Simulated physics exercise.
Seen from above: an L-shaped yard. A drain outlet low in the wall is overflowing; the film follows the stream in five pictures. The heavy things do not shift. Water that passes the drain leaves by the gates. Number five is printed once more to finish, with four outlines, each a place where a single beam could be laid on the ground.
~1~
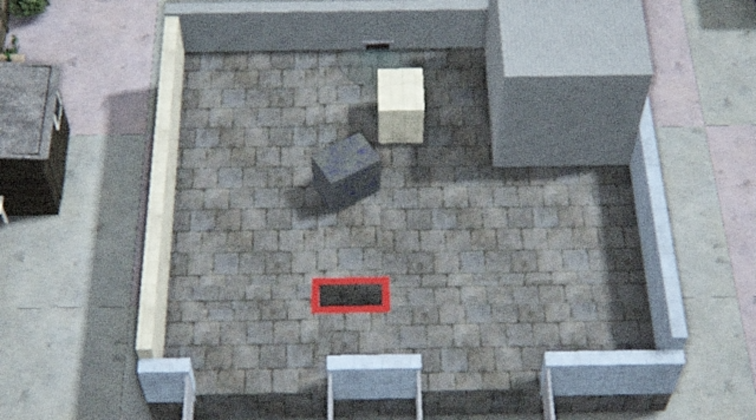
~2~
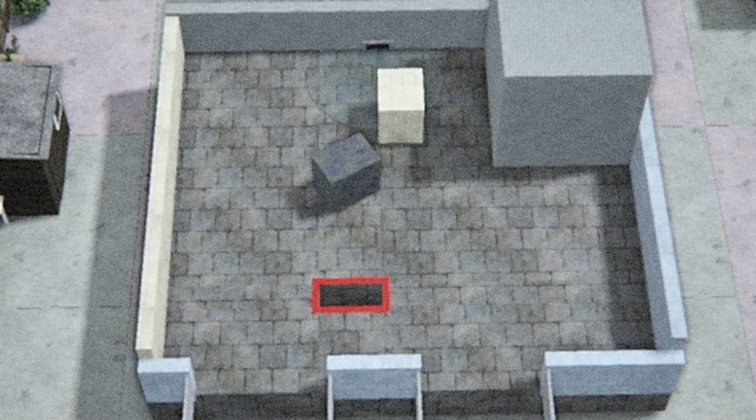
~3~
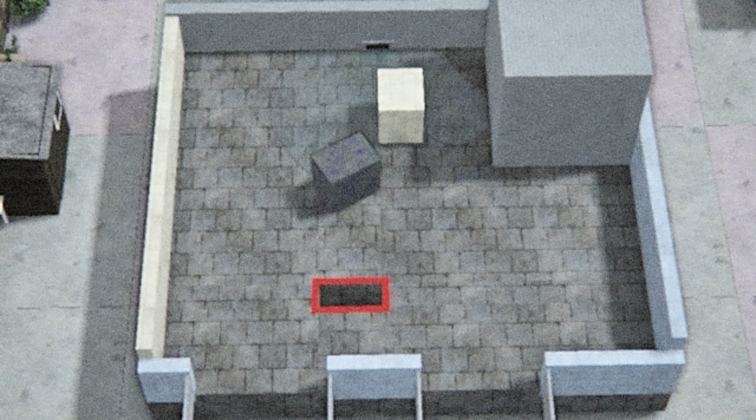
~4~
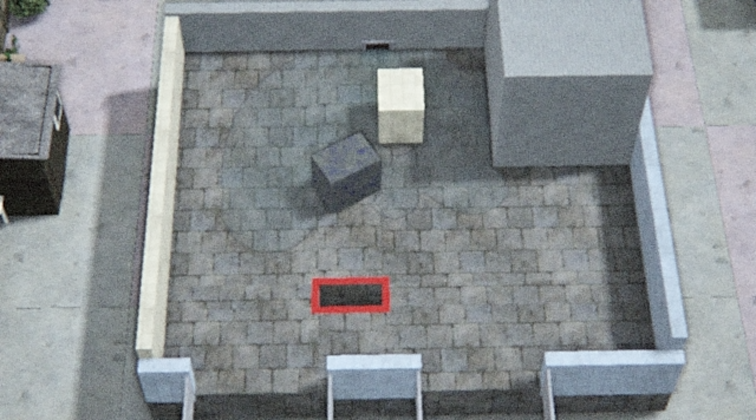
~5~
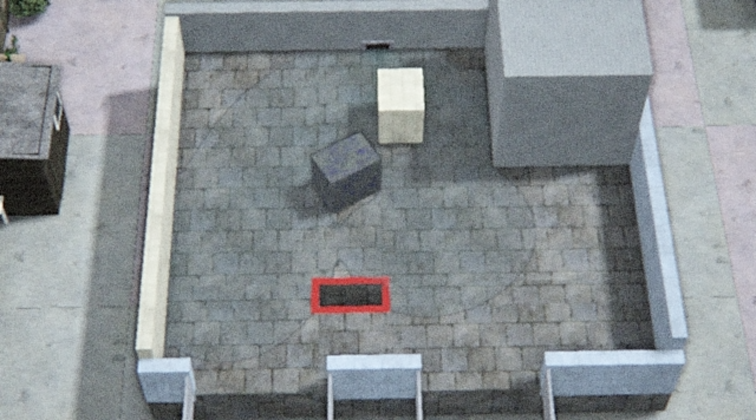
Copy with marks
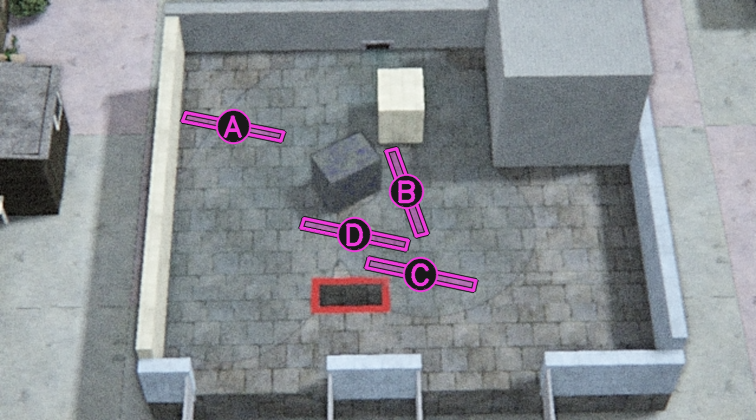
A large pale grey block fills the upper right corner of a walled, grey-paved yard seen from high above, its front wall broken by two gaps. A cream block and a tilted dark grey block stand near the upper middle, with a red-framed dark gully below them. From the back wall, a faint sheet of water spreads forward across the paving, while the blocks and camera stay still.
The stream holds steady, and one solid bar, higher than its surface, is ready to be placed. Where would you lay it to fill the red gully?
The best place is A.
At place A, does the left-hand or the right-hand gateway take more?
The left one.
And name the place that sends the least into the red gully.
That is place D.
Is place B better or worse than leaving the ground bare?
It is worse.
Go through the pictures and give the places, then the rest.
Outfall at (378, 45); red gully at (351, 295); open gate at (262, 381); open gate at (480, 377); 2 % of the ground under water, visible out to (345, 70); red gully still dry, in the first picture.
In the second picture, 7 % of the ground under water, visible out to (332, 116); red gully still dry.
In the third picture, 15 % of the ground under water, visible out to (299, 159); red gully still dry.
In the fourth picture, 28 % of the ground under water, visible out to (230, 230); red gully still dry.
In the fifth picture, 52 % of the ground under water, visible out to (190, 343); red gully still dry.
In magenta, A from (184, 116) to (282, 136); B from (391, 149) to (421, 234); C from (367, 262) to (474, 285); D from (302, 223) to (406, 245).
If A is chosen, about 16 % of the stream goes into the red gully, about 83 % out by the gates.
If B is chosen, about 9 % of the stream goes into the red gully, about 91 % out by the gates.
If C is chosen, about 9 % of the stream goes into the red gully, about 91 % out by the gates.
If D is chosen, about 4 % of the stream goes into the red gully, about 96 % out by the gates.
